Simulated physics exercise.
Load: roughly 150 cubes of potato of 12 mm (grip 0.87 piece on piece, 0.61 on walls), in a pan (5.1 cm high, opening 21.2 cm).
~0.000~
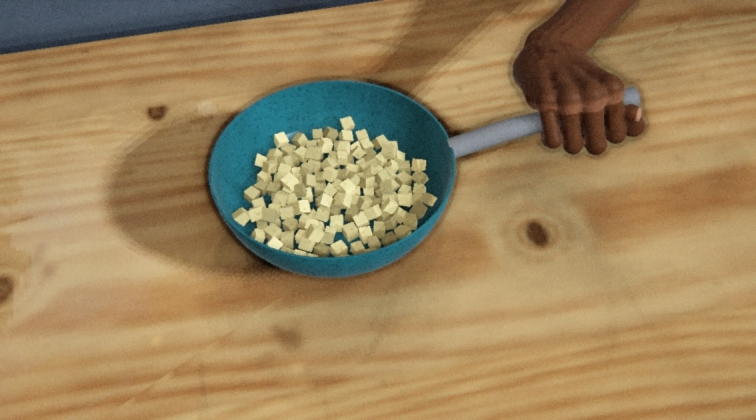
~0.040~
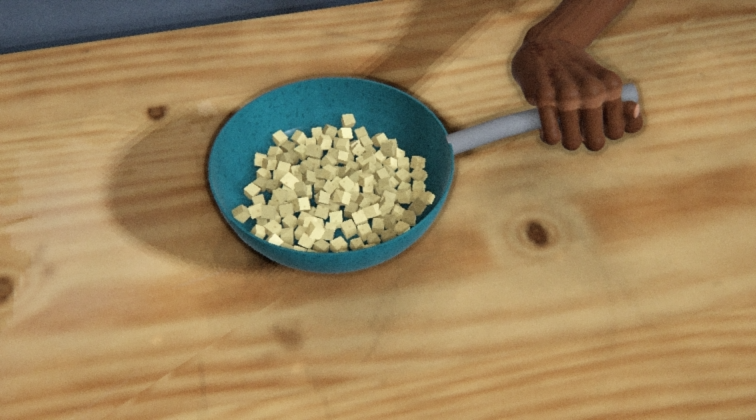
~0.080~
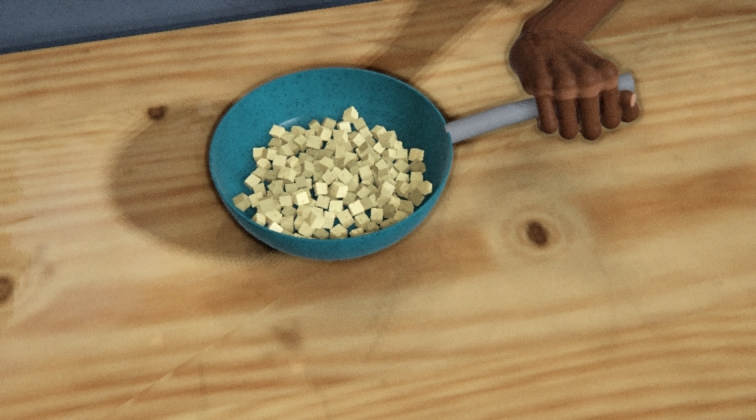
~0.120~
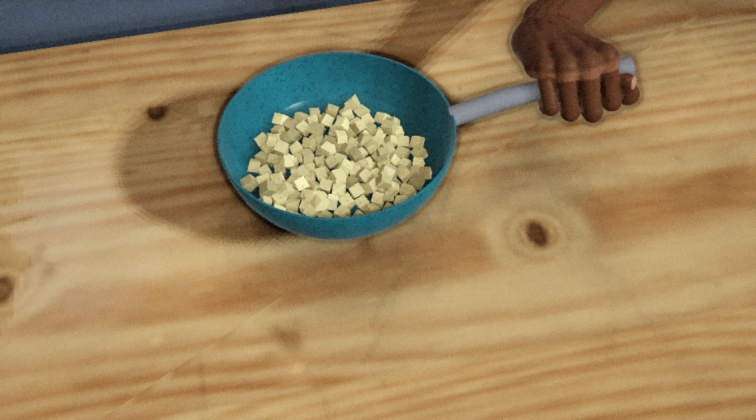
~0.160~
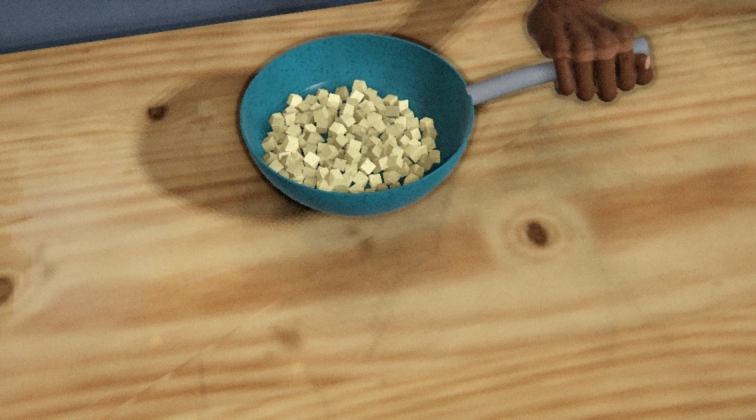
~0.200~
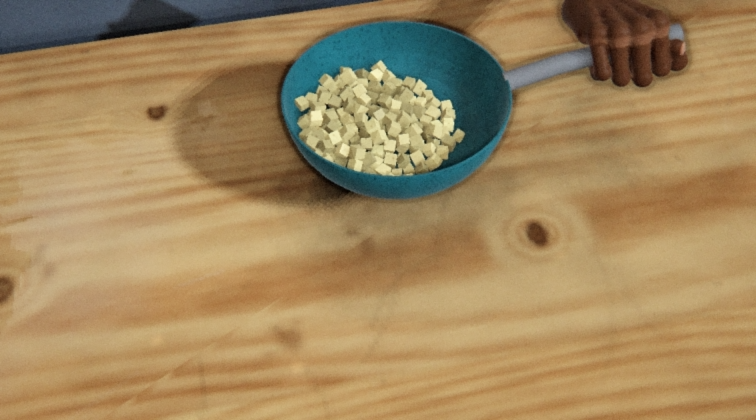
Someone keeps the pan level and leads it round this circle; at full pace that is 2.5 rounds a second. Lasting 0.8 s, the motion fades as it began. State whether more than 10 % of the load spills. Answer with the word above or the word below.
The word is above.
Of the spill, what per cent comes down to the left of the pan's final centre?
70 %, roughly.
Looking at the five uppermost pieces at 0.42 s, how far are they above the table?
About 16 cm.
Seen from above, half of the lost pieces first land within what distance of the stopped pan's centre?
Roughly 38 centimetres.
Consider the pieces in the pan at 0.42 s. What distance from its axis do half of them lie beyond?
7.5 cm.
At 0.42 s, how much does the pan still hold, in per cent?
I'd estimate about 90 percent.
Then, at 0.42 s, pan 90 %, in the air 10 %; middle of the pieces not yet landed near (492, 221).
Then, at 0.61 s, fallen in front of where it stops 10 %, pan 55 %, in the air 30 %; middle of the pieces not yet landed near (301, 173).
After 0.78 s, fallen left of where it stops 25 %, fallen in front of where it stops 15 %, pan 45 %, in the air 10 %; middle of the pieces not yet landed near (498, 88).
After 0.95 s, fallen behind where it stops 10 %, fallen left of where it stops 25 %, fallen in front of where it stops 15 %, pan 45 %; middle of the pieces not yet landed near (526, 154).
In the end, at 2.0 s, fallen behind where it stops 10 %, fallen left of where it stops 25 %, fallen in front of where it stops 15 %, pan 45 %.
